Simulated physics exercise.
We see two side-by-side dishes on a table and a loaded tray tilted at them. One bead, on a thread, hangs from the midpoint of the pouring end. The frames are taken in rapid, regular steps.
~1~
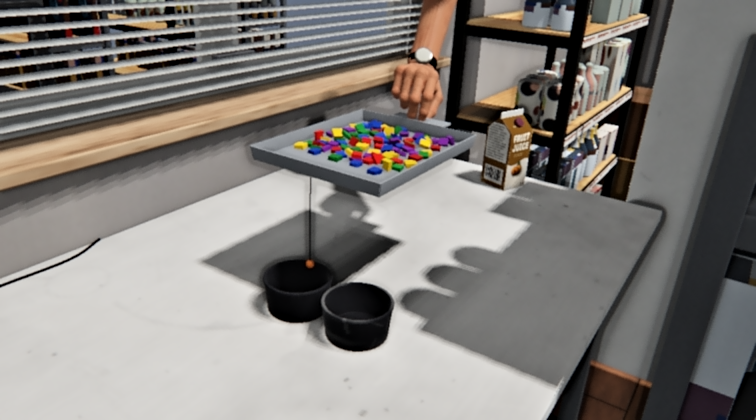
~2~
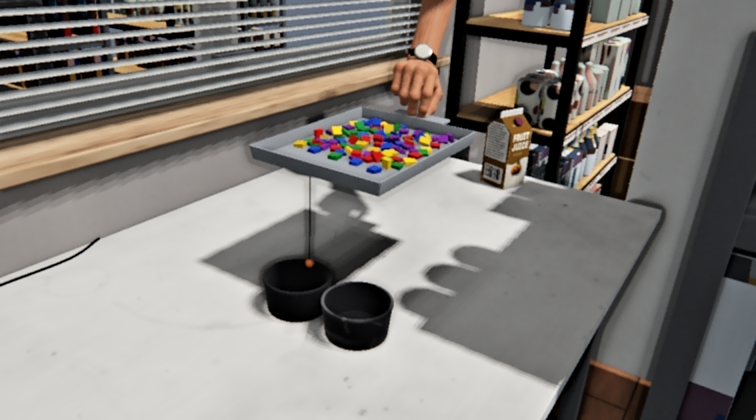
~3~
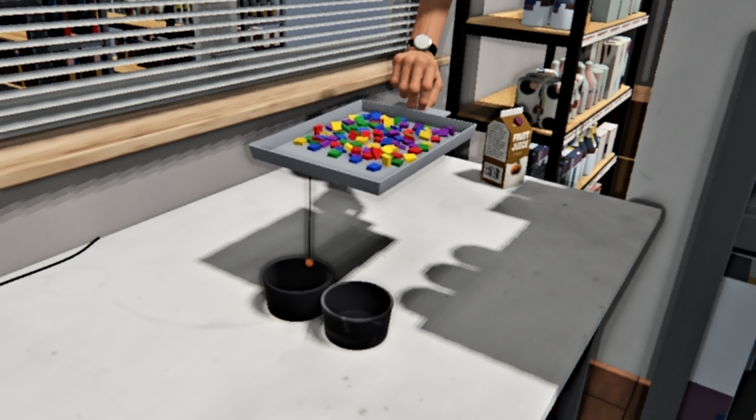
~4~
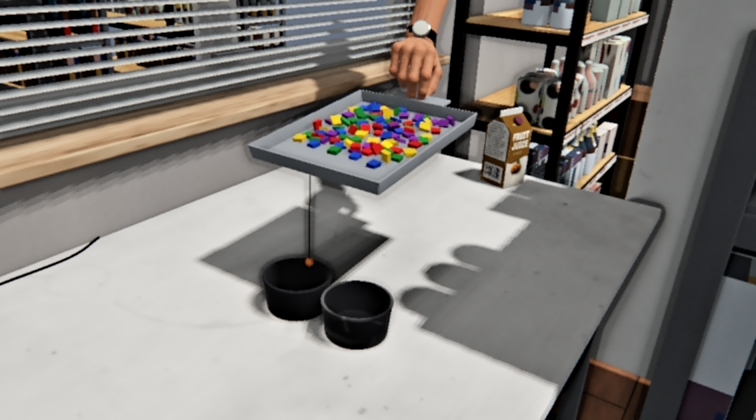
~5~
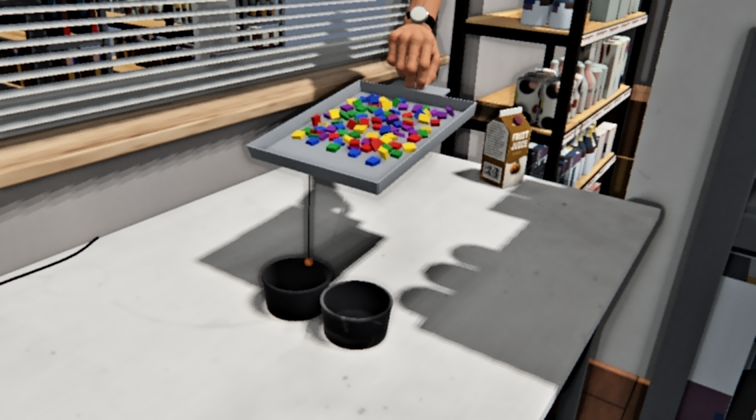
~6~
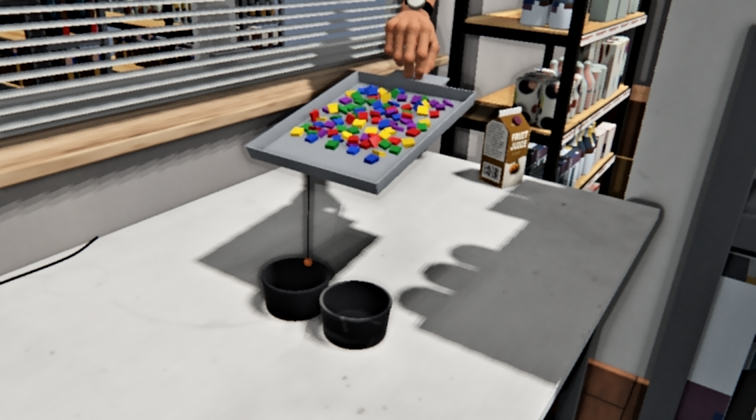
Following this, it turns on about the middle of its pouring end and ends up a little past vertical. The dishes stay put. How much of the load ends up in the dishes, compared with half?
The dishes end up with less than half of it.
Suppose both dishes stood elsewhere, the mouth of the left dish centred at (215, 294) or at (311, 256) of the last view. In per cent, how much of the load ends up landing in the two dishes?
Approximately 10 percent, followed by approximately 0 percent.
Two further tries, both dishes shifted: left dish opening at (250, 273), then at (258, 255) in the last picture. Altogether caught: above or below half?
For the earlier try a larger portion is kept, for the later one a smaller portion.
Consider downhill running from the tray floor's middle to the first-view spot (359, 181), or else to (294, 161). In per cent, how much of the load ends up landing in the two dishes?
About 70 and 10 percent.
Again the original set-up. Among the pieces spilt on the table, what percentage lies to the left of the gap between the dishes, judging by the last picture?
About 90 %.
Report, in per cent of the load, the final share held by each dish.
Per hundred pieces, the left dish ends with about 20 and the right dish with about 10.
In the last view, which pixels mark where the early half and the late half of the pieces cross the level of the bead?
About (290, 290) to begin with, then about (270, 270).
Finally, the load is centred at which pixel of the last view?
Roughly pixel (267, 330).
Soon, tray tipped steeply; nearly all on the tray; a stray few in the air.
A while on, tray tipped right over; most on the tray; a stray few in the right dish; a small part outside both; a small part in the air.
Towards the end, tray tipped past a quarter turn; a small part in the right dish; about a quarter in the left dish; most outside both.
Finally, tray tipped past a quarter turn; a small part in the right dish; about a quarter in the left dish; most outside both.
